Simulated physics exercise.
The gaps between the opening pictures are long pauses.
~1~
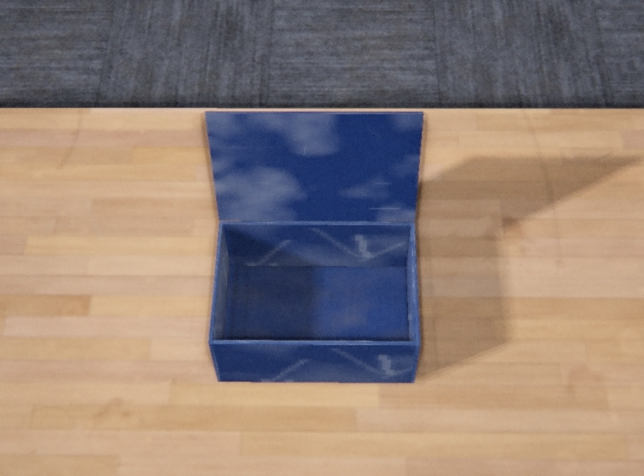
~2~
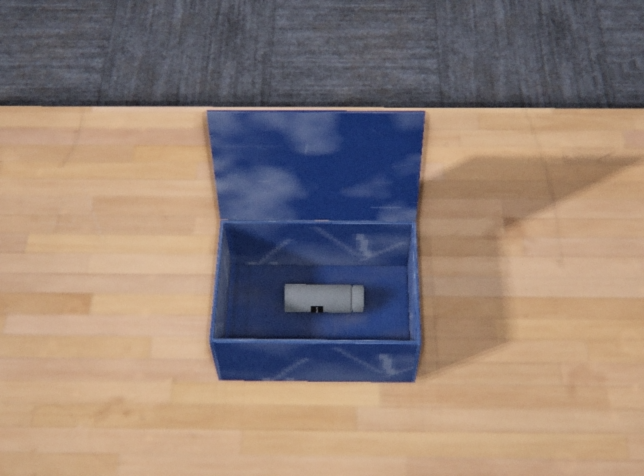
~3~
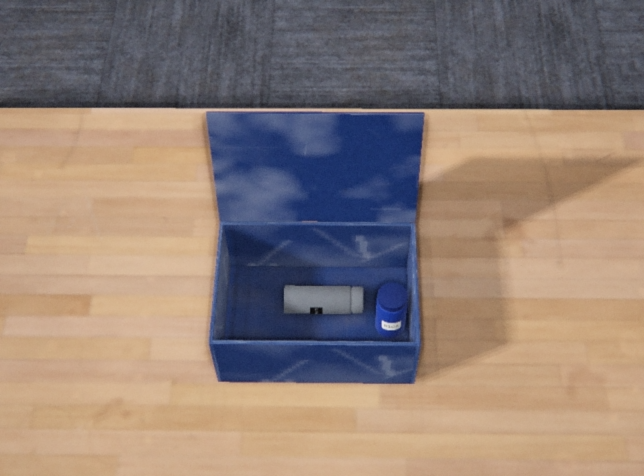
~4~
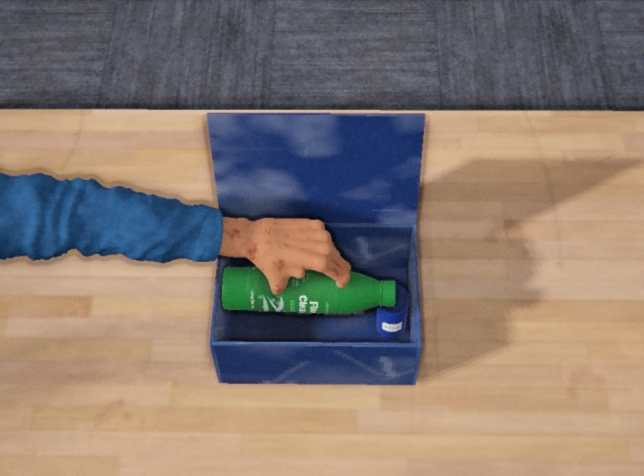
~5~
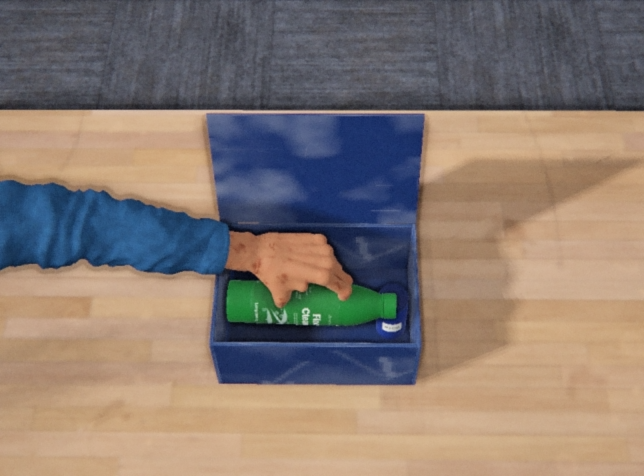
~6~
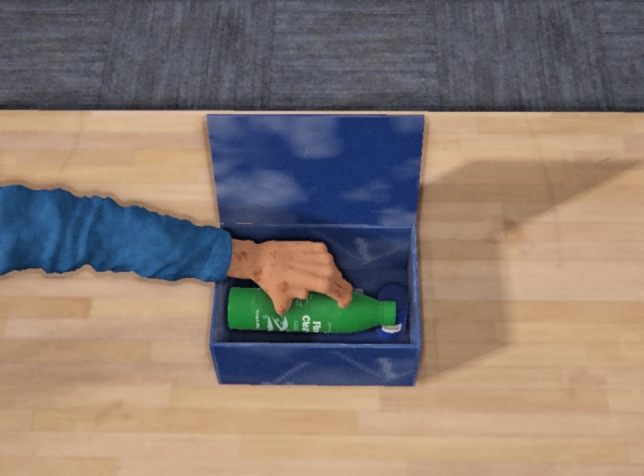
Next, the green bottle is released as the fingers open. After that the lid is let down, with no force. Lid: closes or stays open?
I reckon the lid comes to rest closed.
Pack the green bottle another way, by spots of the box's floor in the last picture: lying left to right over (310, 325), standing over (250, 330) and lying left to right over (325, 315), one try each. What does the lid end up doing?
Case one lid shut, case two lid open, case three lid shut.
Then, 0.40 s past the last view, green bottle displaced about its own width near (314, 341).
Then, 1.60 s past the last view, lid 57° above the rim; green bottle displaced well along near (314, 342).
Then, 1.90 s past the last view, lid 23° above the rim; green bottle displaced well along near (314, 343).
Finally, lid shut; moved from the start, green bottle; the other 2 still in place. Final places as the last picture's camera would see them, green bottle near (314, 343).
